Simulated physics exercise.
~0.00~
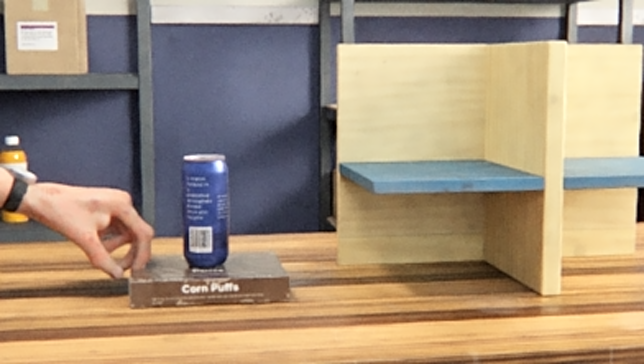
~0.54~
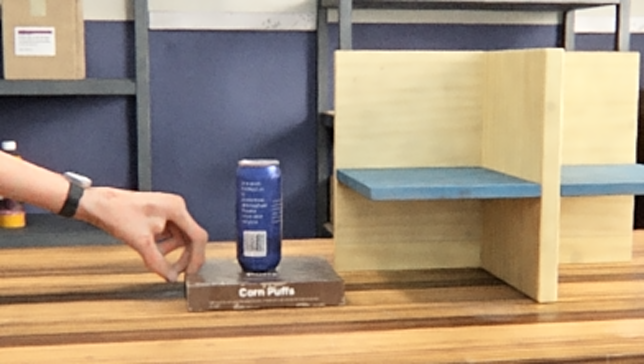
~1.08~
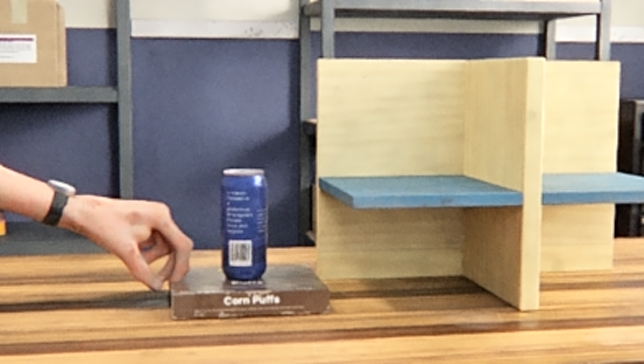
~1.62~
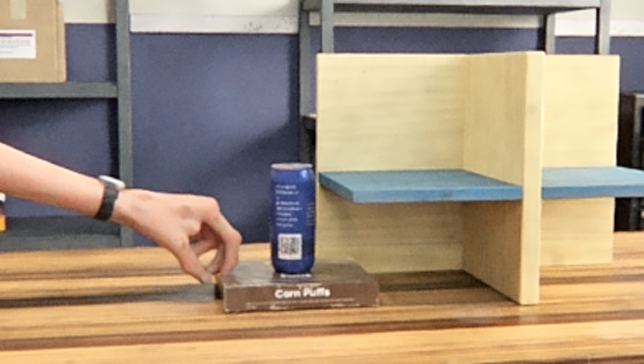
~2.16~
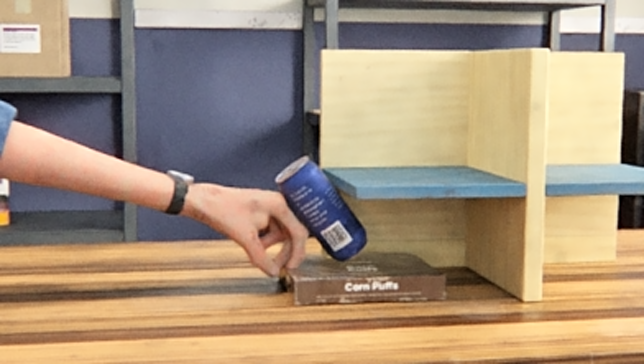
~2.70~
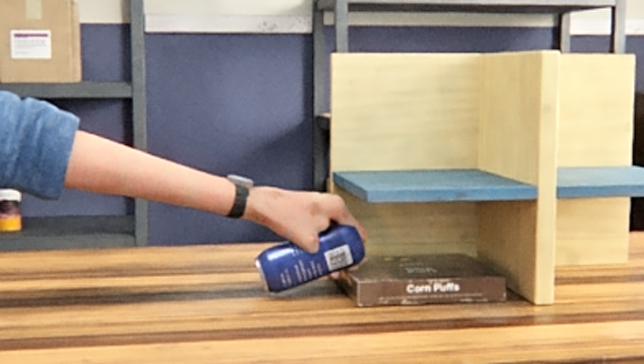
A flat brown packet labelled Corn Puffs, with a blue can standing upright on top, sits at the left of a striped wooden table, seen from the side by a slightly swaying camera. To the right stands a pale wooden unit with a low blue shelf. A hand wearing a dark watch pushes the packet rightward, and the can rides along upright. As the packet slides under the shelf, the can meets the shelf's edge and tips back leftward toward the hand. The packet continues beneath the shelf, while the can ends on its side at the packet's left, under the hand.
